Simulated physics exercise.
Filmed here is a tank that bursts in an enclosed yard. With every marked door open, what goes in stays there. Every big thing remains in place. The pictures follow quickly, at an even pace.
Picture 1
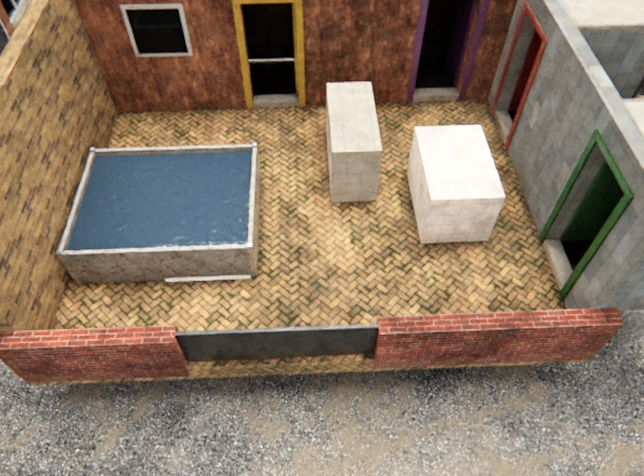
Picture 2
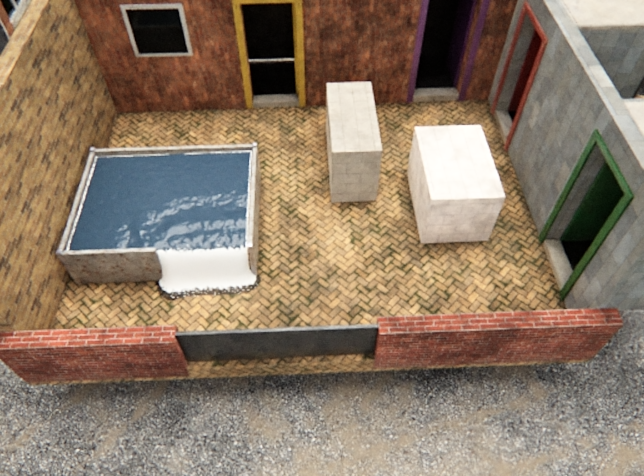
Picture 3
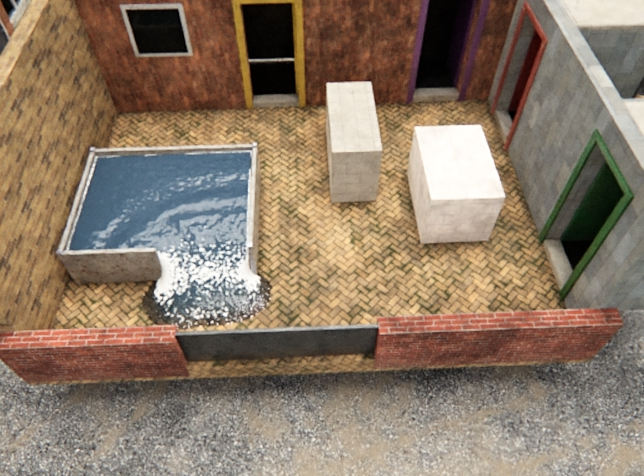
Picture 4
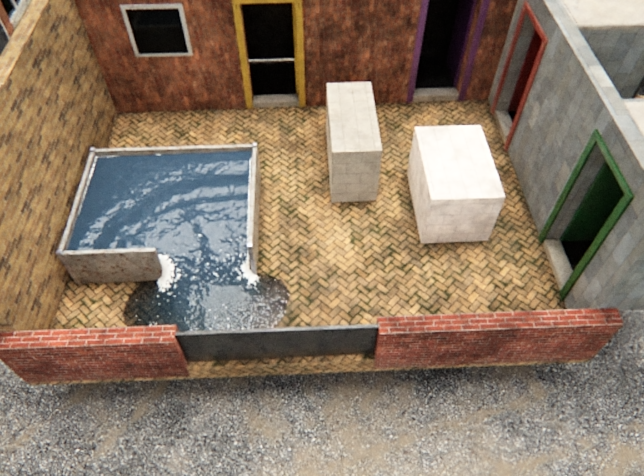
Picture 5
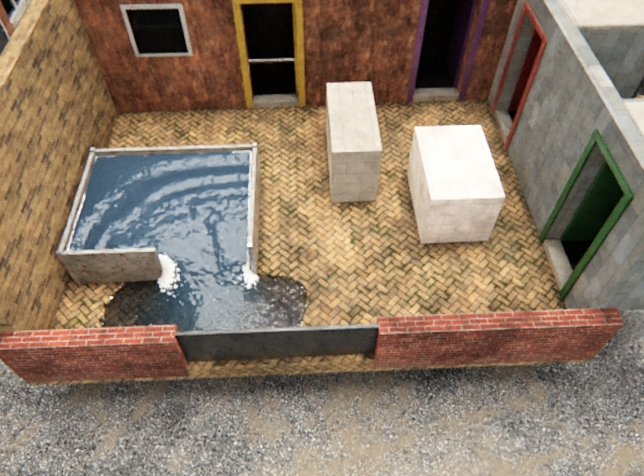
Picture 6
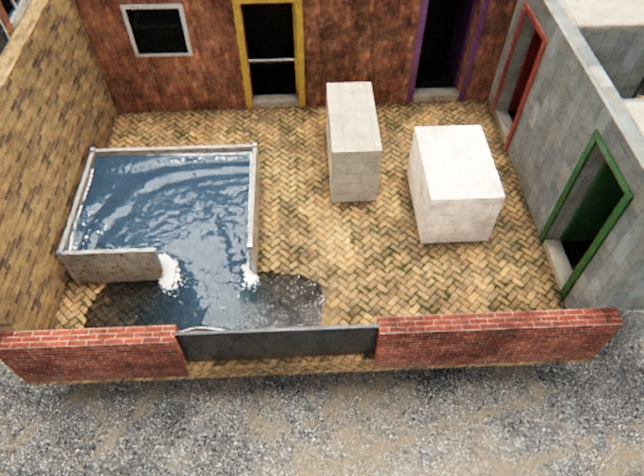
Water bursting through the front wall of a raised tank, foaming onto the brick paving and spreading sideways across the walled yard.
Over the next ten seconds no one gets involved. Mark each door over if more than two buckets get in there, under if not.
Red door - under; green door - over; purple door - under; yellow door - under.
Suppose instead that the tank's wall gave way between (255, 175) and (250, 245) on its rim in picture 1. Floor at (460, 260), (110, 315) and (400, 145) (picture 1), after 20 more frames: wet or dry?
Sequence: Wetted / spared / wetted.
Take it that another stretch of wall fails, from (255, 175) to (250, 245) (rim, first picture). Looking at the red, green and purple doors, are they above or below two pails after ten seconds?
Going door by door, the red one crosses the threshold, then the green one crosses the threshold, then the purple one crosses the threshold.
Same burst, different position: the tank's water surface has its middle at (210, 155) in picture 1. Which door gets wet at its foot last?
That would be the yellow door.
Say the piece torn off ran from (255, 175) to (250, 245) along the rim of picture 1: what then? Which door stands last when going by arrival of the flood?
The answer is the door marked red.
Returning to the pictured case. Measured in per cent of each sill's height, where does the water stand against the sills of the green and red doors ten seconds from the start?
Some 80 percent, then some 120 percent.
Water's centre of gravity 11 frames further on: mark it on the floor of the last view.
I'd mark it close to (203, 263).
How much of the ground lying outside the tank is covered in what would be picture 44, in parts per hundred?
It comes to 80 per cent.
A moment on, water covers 15 % of the floor; the red door not reached, the green door not reached, the purple door not reached, the yellow door not reached.
Next, water covers 35 % of the floor; the red door not reached, the green door not reached, the purple door not reached, the yellow door not reached.
Then, water covers 55 % of the floor; the red door not reached, the green door over two buckets in, the purple door not reached, the yellow door not reached.
Later, water covers 80 % of the floor; the red door wet at the sill, nothing in, the green door far over two buckets in, the purple door wet at the sill, nothing in, the yellow door wet at the sill, nothing in.
In the end, water covers 95 % of the floor; the red door under two buckets in, the green door far over two buckets in, the purple door wet at the sill, nothing in, the yellow door wet at the sill, nothing in.
